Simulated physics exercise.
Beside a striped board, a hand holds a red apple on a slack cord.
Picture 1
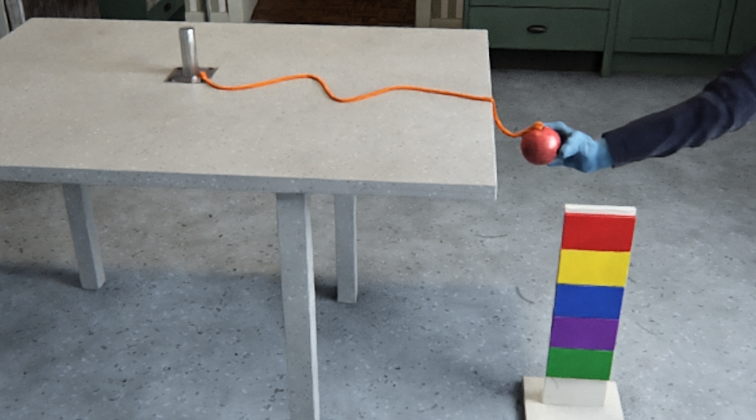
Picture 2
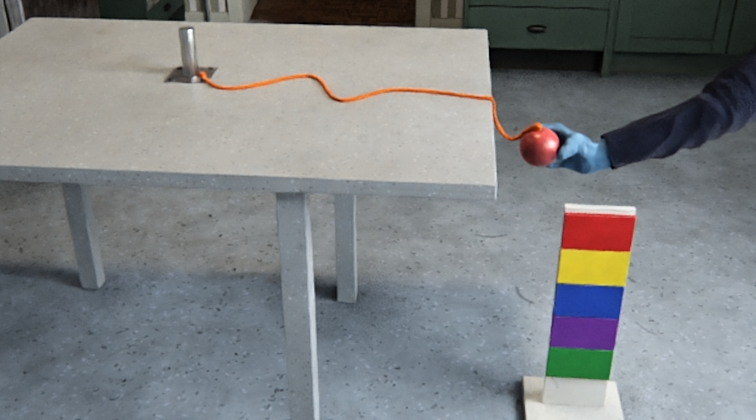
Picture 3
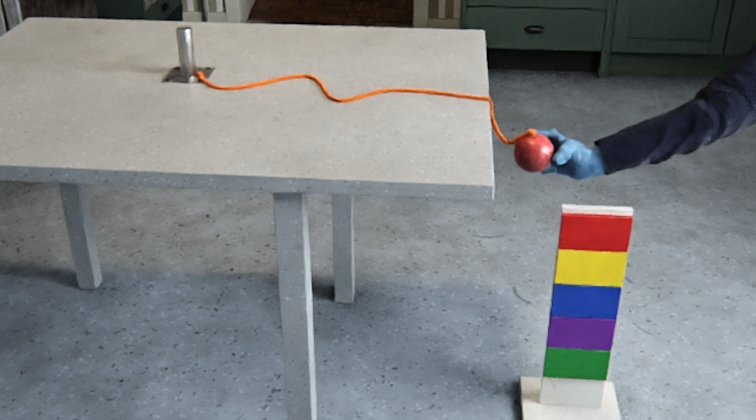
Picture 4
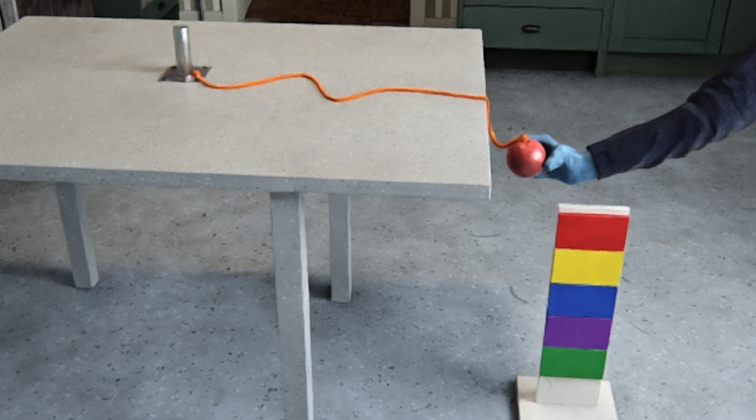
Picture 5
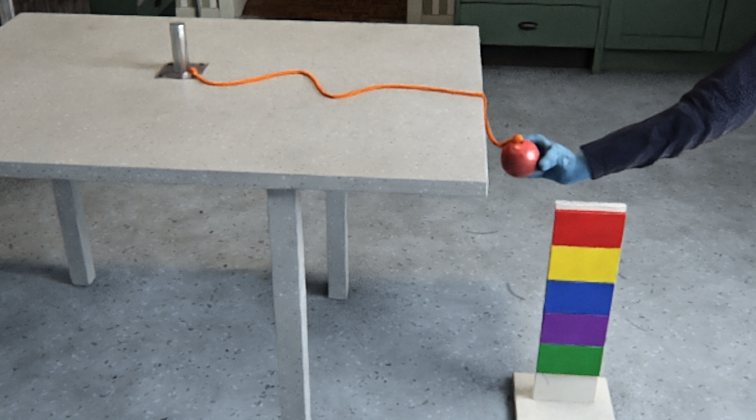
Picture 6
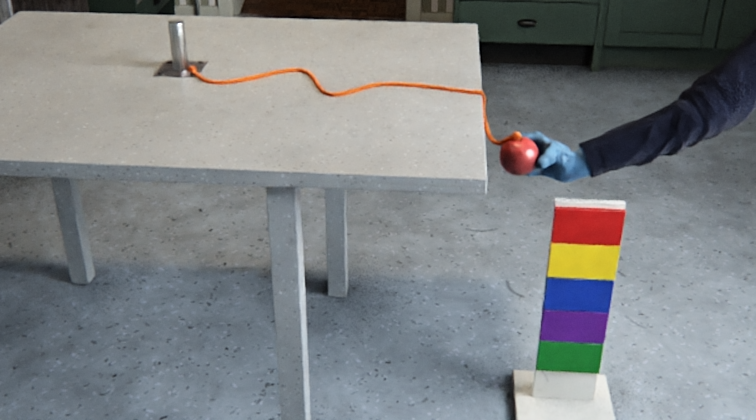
In the video, a blue-gloved hand holds a round red object tied to a slack orange cord from a metal post on a table, beside a striped board, and shifts it slightly left and down.
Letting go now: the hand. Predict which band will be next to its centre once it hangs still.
I would say the yellow band.
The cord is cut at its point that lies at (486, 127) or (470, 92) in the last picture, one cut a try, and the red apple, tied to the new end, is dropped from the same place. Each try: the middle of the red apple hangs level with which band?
Taking them in turn: Red; none, it hangs higher.
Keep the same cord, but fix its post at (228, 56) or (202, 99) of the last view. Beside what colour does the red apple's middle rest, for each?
Blue; blue.
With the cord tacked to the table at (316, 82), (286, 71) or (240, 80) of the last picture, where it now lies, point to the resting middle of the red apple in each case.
Per try (px, approx.): (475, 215); (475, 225); (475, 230).
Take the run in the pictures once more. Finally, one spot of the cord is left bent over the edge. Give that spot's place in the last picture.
Roughly (404, 85).
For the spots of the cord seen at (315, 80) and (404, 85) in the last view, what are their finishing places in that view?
Point one: (356, 82); point two: (480, 95).
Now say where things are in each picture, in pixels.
In the first frame, red apple (541, 145); red (598, 234); yellow (594, 269); blue (589, 302); purple (584, 334); green (580, 365).
In the second frame, red apple (540, 147); cord through (218, 87) (292, 78) (332, 97) (401, 90) (482, 98).
In the third frame, red apple (534, 153).
In the fourth frame, red apple (526, 158); cord through (212, 86) (287, 77) (327, 96) (396, 90) (477, 98).
In the fifth frame, red apple (520, 158).
In the sixth frame, red apple (519, 156); cord through (208, 81) (283, 72) (323, 91) (392, 84) (473, 93).
Soon after, apple near (457, 248); level with yellow.
After that, apple near (479, 245); level with yellow.
In the end, apple near (475, 249); level with yellow. Its middle rests at the yellow band.
